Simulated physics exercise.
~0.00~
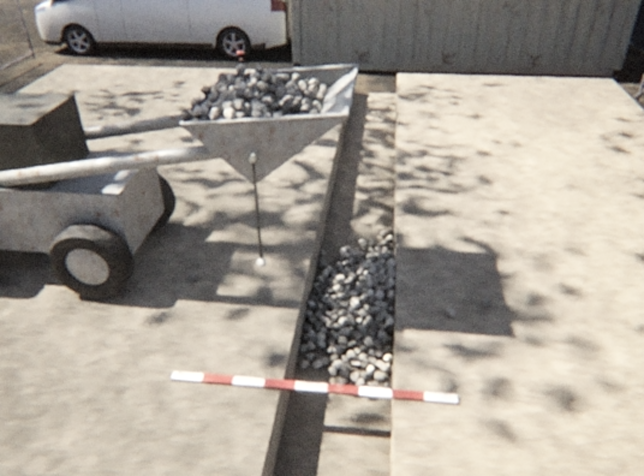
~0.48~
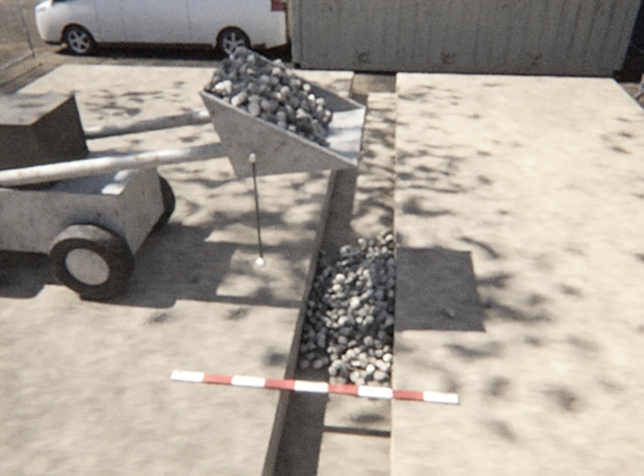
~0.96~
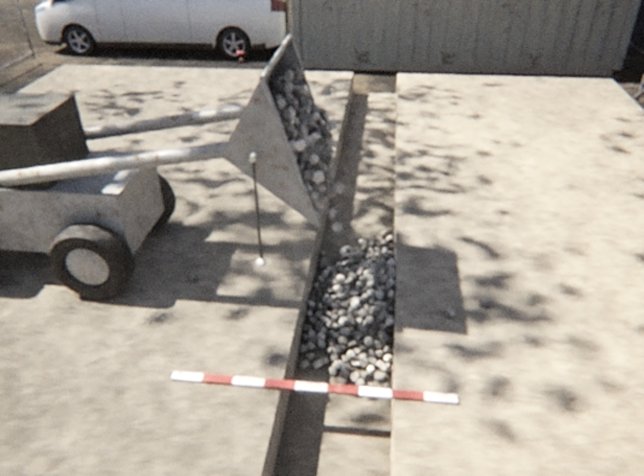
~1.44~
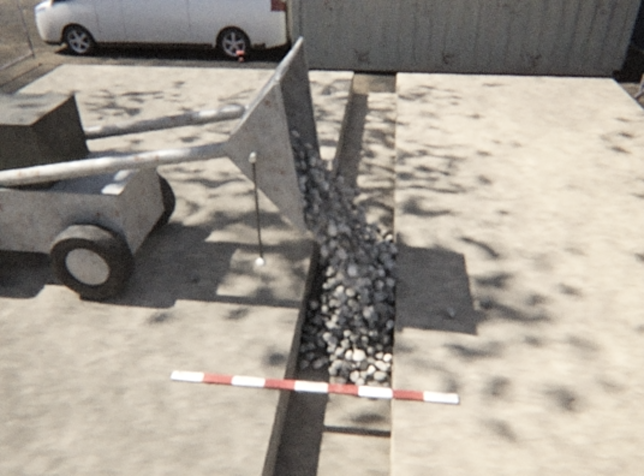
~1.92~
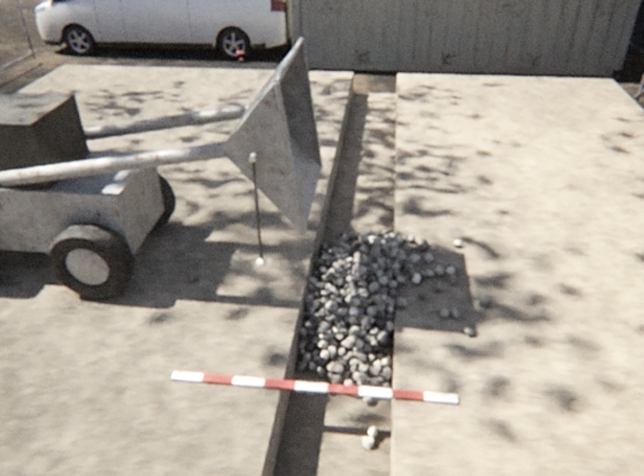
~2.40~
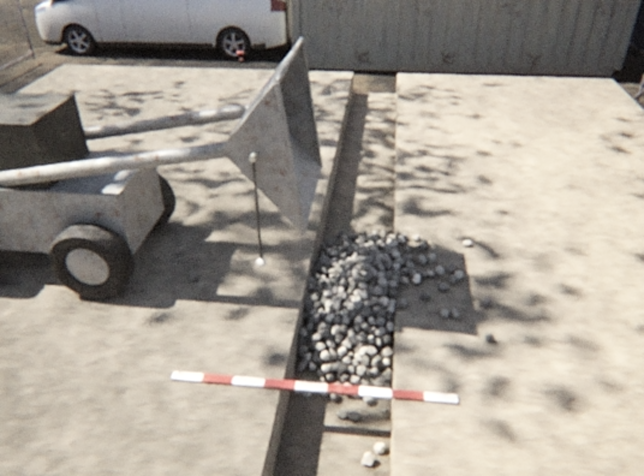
A pale grey loader on the left holds a metal bucket heaped with grey stones beside a narrow trench, seen from above on a sunlit concrete yard. An earlier pile of stones already lies in the trench, near a red and white striped staff, with a white van and a ribbed grey wall behind. The bucket tips forward steeply while the loader stays put, and the stones slide out and pour into the trench. They build a fuller heap that spreads over the right edge. The bucket remains tilted and empty, with a few stones scattered beyond the pile.
